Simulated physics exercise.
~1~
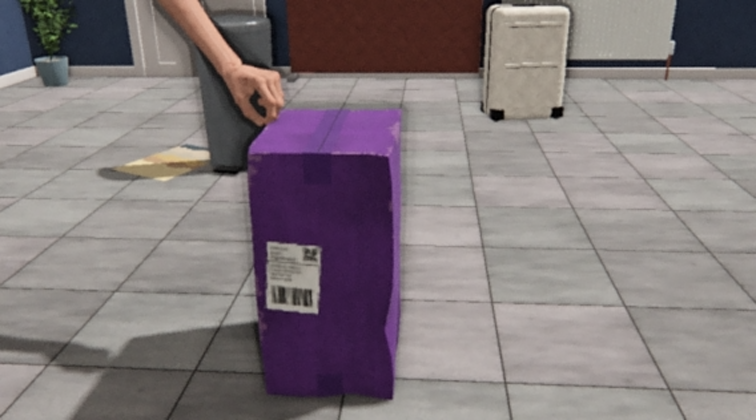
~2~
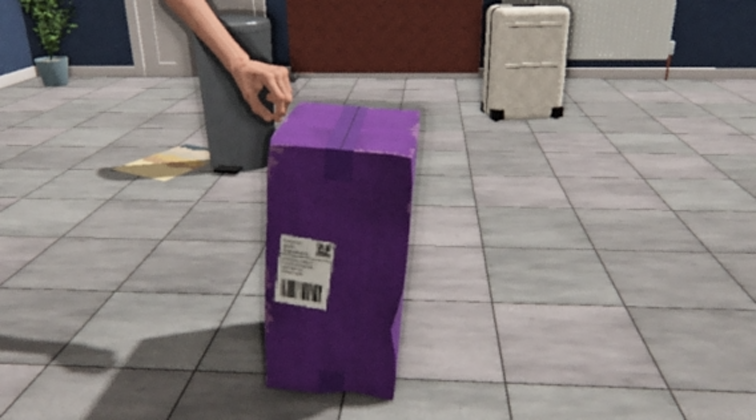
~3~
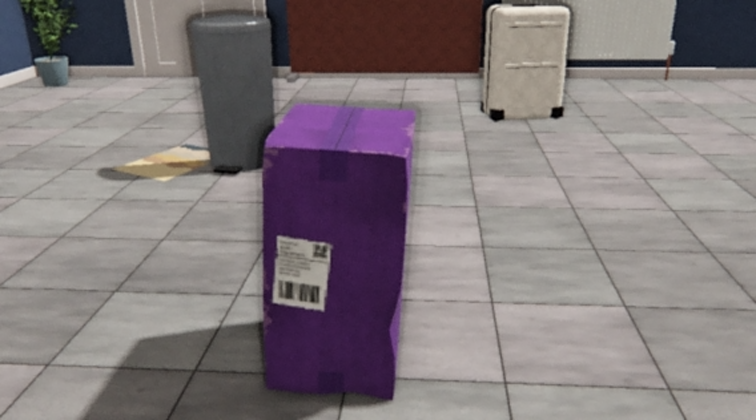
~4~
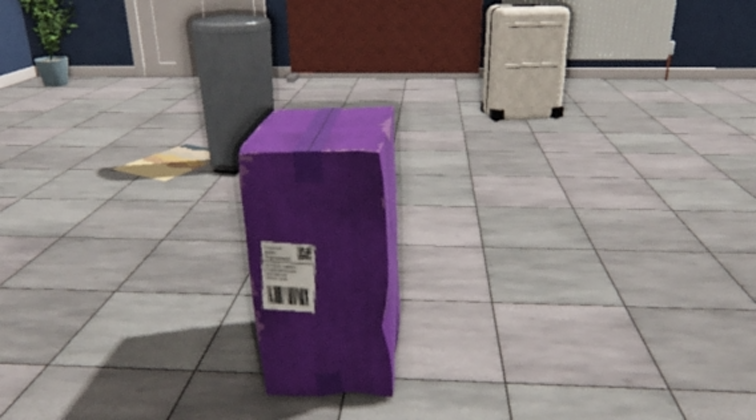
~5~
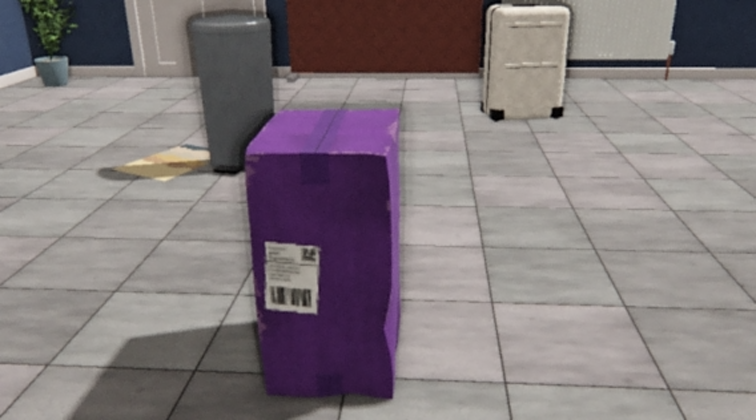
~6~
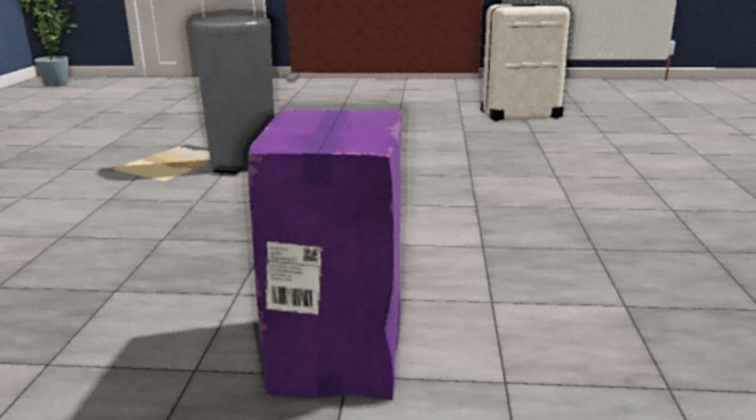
A tall purple parcel, pushed near its top by a hand, rocks and settles upright.
